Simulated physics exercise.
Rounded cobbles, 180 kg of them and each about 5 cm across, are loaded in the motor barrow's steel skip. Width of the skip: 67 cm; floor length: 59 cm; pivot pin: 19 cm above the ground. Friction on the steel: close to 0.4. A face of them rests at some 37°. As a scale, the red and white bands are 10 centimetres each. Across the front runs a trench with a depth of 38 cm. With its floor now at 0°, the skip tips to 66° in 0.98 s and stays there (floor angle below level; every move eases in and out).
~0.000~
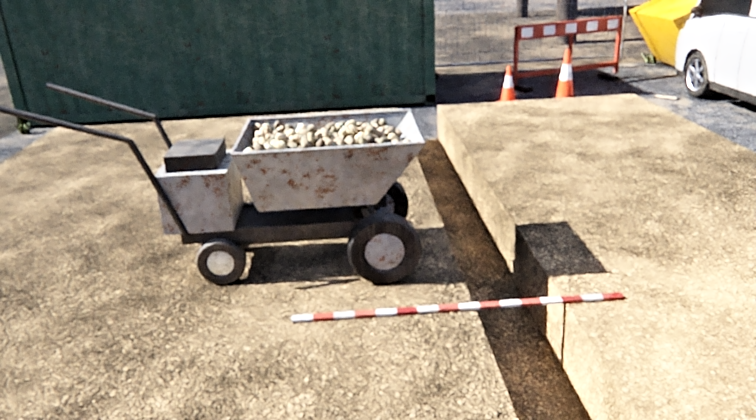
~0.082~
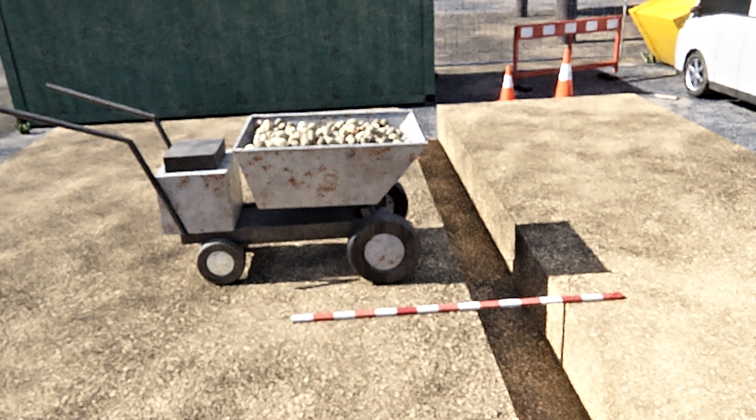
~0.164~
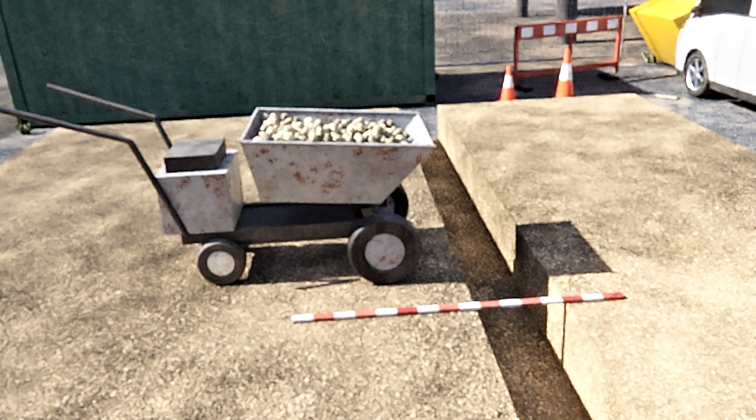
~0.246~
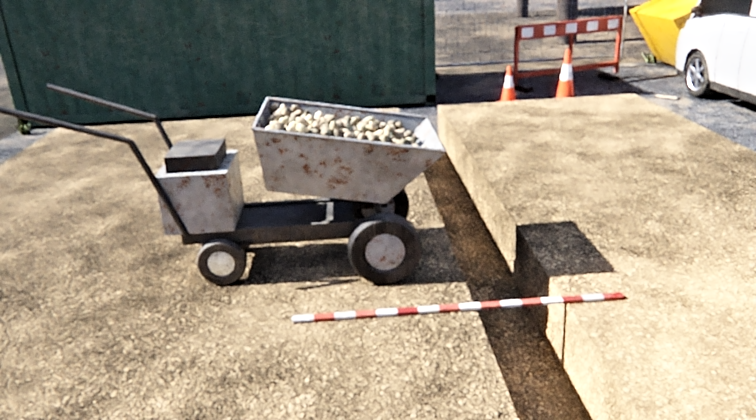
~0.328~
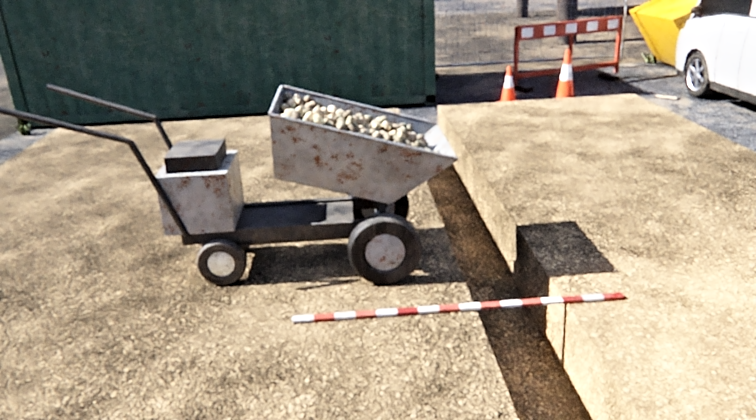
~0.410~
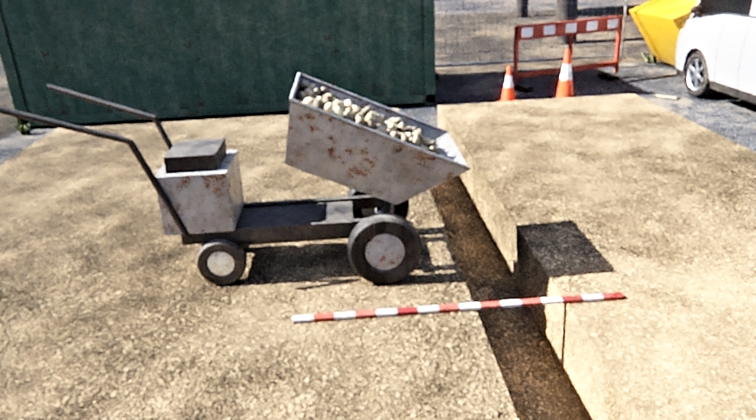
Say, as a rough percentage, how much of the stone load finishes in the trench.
Roughly 67 out of 100.
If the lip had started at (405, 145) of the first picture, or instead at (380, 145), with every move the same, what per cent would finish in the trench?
From the first place around 85 per cent, from the other around 95.
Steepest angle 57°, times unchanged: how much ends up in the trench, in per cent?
Trench share: Approx. 45%.
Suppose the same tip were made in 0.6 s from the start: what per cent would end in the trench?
55 %.
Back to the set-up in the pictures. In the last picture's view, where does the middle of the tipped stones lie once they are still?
I'd point somewhere around (515, 283).
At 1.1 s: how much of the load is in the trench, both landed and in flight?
Roughly 20% by that time.
After 0.7 s the floor is at 56°; 100 % in the skip; the foremost stones are at (489, 189).
After 1.1 s the floor is at 66°; 72 % in the skip, 19 % in the trench, 9 % past the trench; the foremost stones are at (564, 241).
After 1.4 s the floor is at 66°; 35 % in the skip, 33 % in the trench, 32 % past the trench; the foremost stones are at (657, 227).
After 3.4 s the floor is at 66°; 0 % in the skip, 67 % in the trench, 33 % past the trench; the foremost stones are past the picture's edge.
